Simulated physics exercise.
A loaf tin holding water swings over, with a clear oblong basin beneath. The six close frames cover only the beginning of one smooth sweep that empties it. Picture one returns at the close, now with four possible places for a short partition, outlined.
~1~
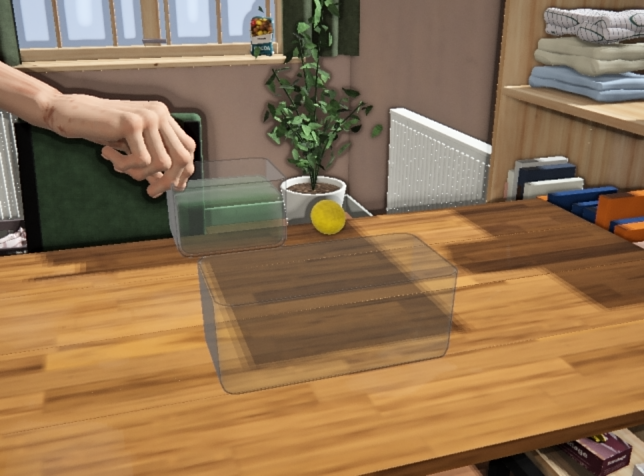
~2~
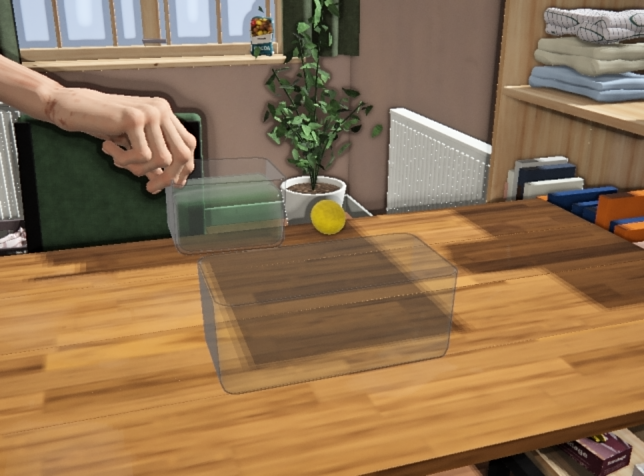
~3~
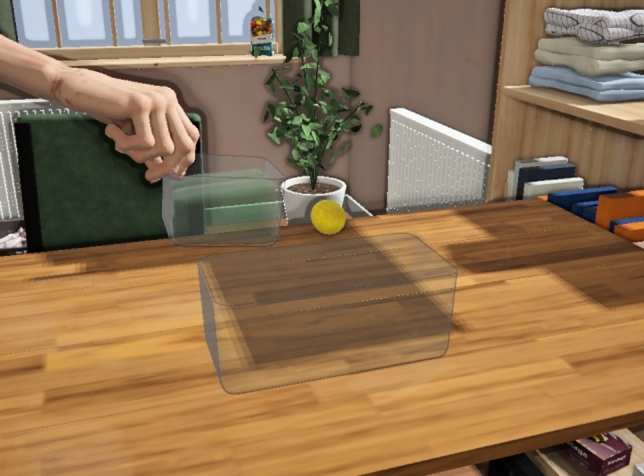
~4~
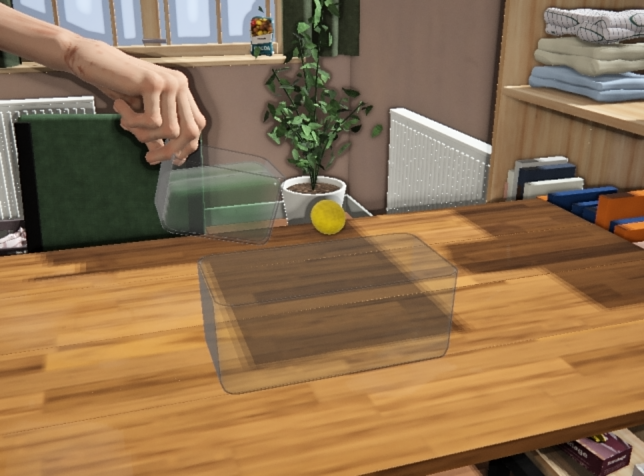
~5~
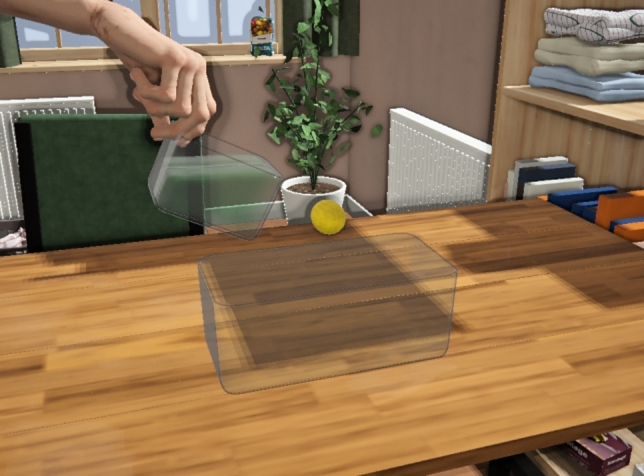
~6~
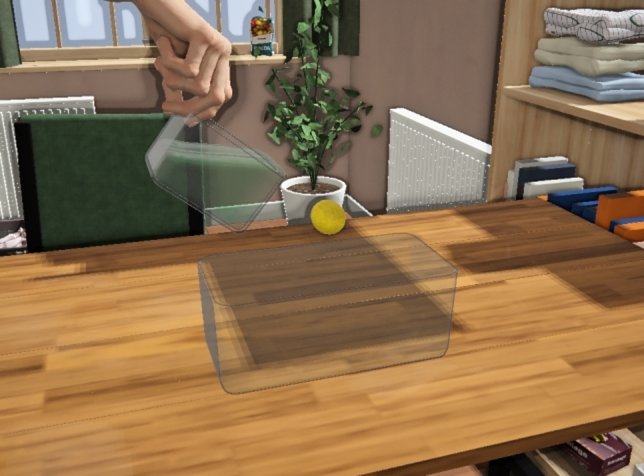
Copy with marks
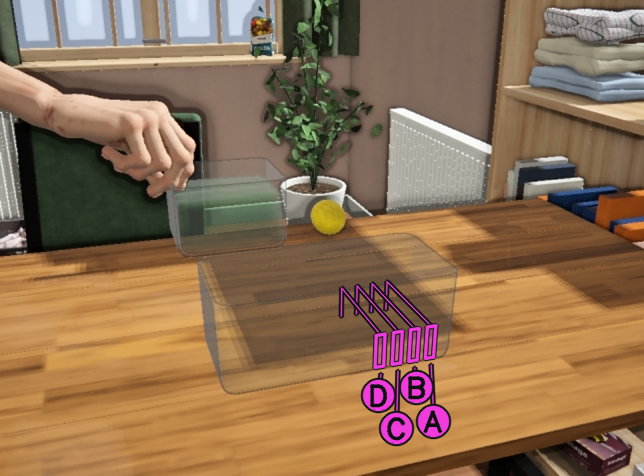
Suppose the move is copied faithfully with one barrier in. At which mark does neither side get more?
The best slot is D.
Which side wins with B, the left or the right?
More ends on the left.
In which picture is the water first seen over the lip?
Picture 6.
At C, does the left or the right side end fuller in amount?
More ends on the left.
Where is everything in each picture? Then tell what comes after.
The first picture shows upright, lip at (274, 167); basin from (221, 392) to (446, 352); nothing has left yet.
The second picture shows upright, lip at (274, 167); nothing has left yet.
The third picture shows tipped about 7°, lip at (274, 167); nothing has left yet.
The fourth picture shows tipped about 15°, lip at (274, 167); nothing has left yet.
The fifth picture shows tipped about 26°, lip at (274, 167); nothing has left yet.
The sixth picture shows tipped about 39°, lip at (274, 167); water is over the lip, down to (274, 167).
In magenta, A at (431, 364); B at (414, 367); C at (398, 370); D at (381, 373).
Choosing A, about 85 % ends left of the wall and 8 % right of it; 7 % is lost outside.
Choosing B, about 85 % ends left of the wall and 8 % right of it; 7 % is lost outside.
Choosing C, about 66 % ends left of the wall and 27 % right of it; 7 % is lost outside.
Choosing D, about 40 % ends left of the wall and 52 % right of it; 9 % is lost outside.
